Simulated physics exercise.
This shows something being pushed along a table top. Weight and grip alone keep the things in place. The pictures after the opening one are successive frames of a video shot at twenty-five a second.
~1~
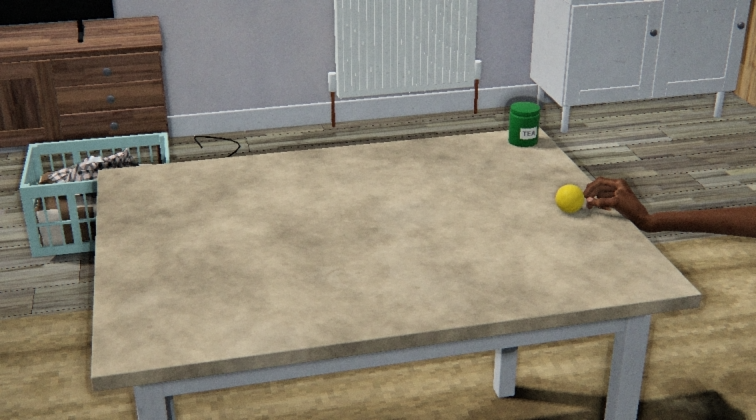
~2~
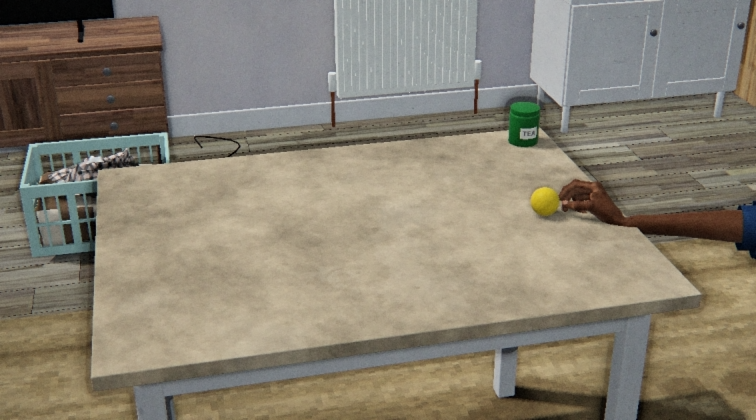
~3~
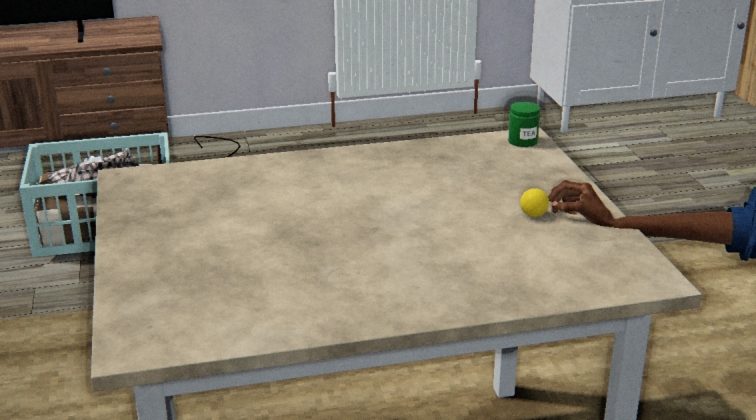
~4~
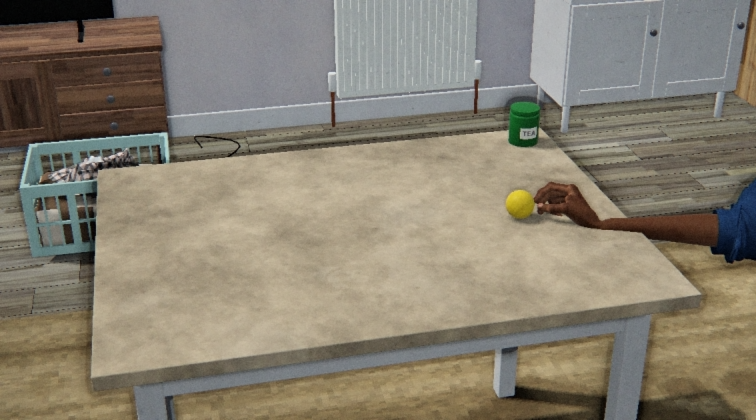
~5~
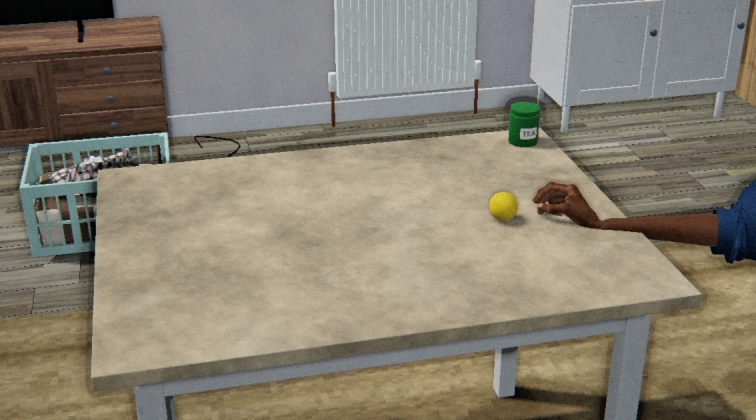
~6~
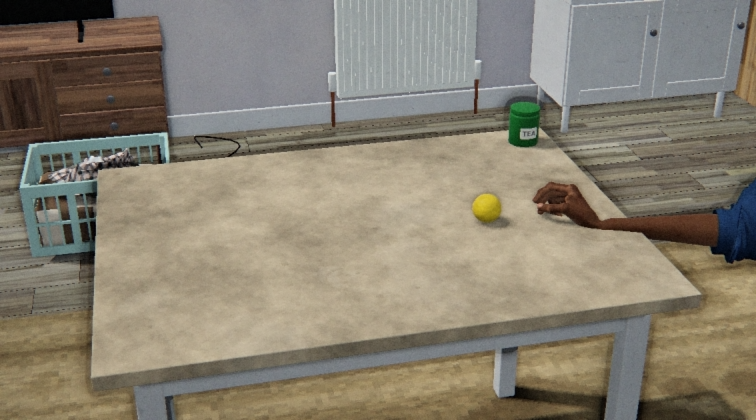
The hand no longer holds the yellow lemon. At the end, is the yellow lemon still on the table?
No.
Then, 0.30 s past the last view, yellow lemon displaced well along near (364, 222).
Then, 0.70 s past the last view, yellow lemon displaced well along near (206, 240).
Then, 1.10 s past the last view, yellow lemon now off the table.
Then, 1.40 s past the last view, things are still on the move.
Finally, off the table, yellow lemon.
